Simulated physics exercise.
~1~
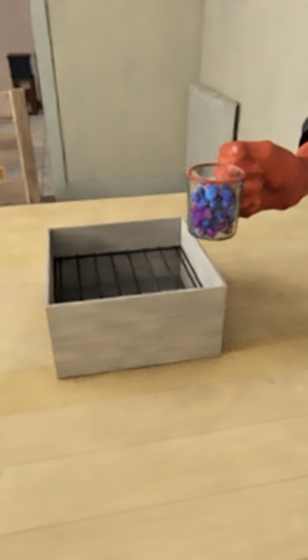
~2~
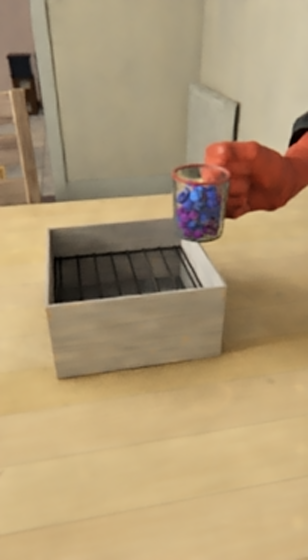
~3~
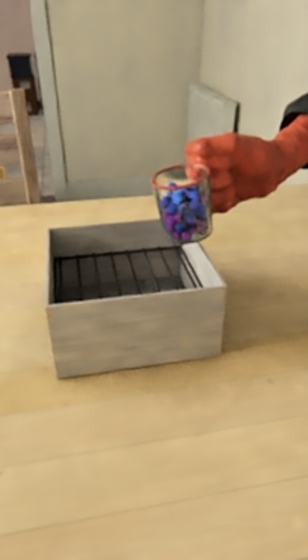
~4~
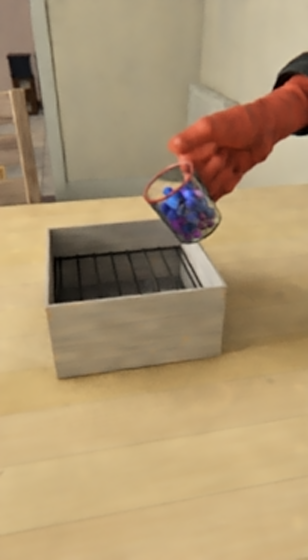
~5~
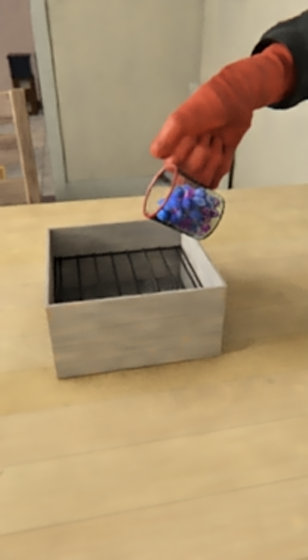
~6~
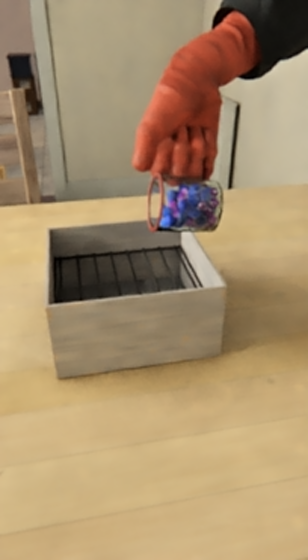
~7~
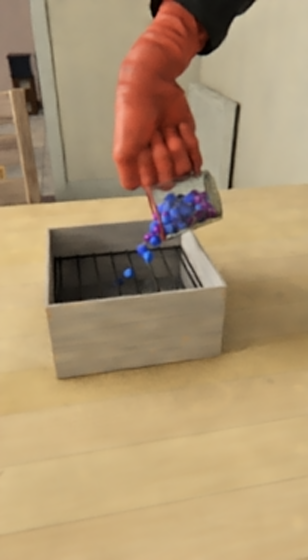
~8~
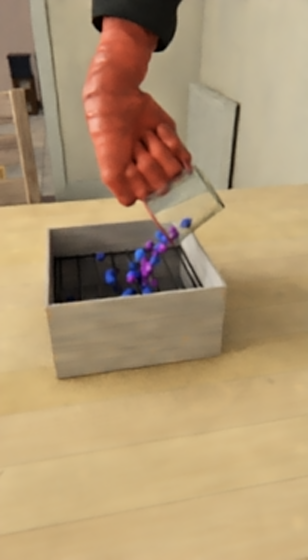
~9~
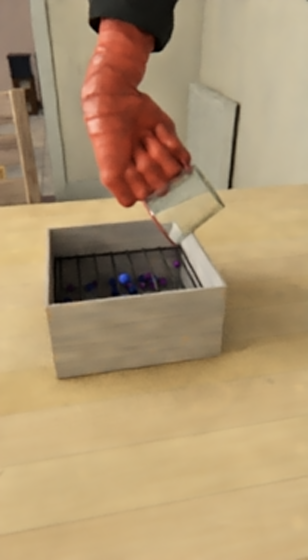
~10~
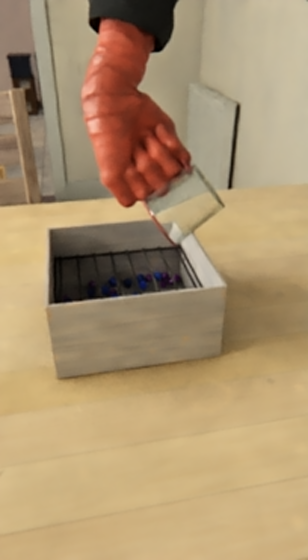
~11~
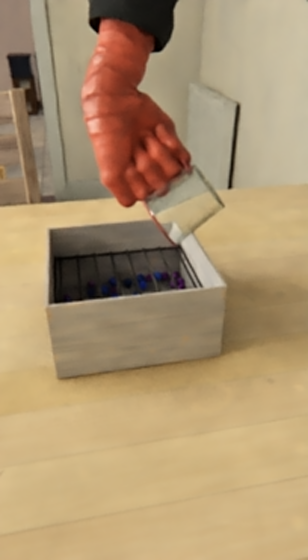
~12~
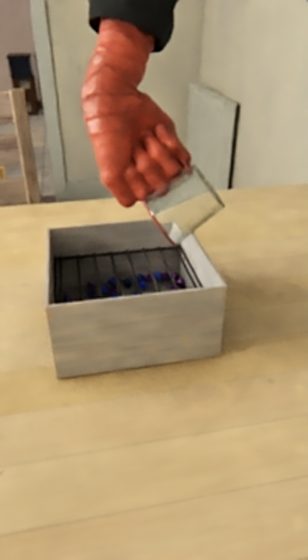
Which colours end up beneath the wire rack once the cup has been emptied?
Both colours do. The purple pieces and the blue pieces all pass through the wires and come to rest below the rack in the box.
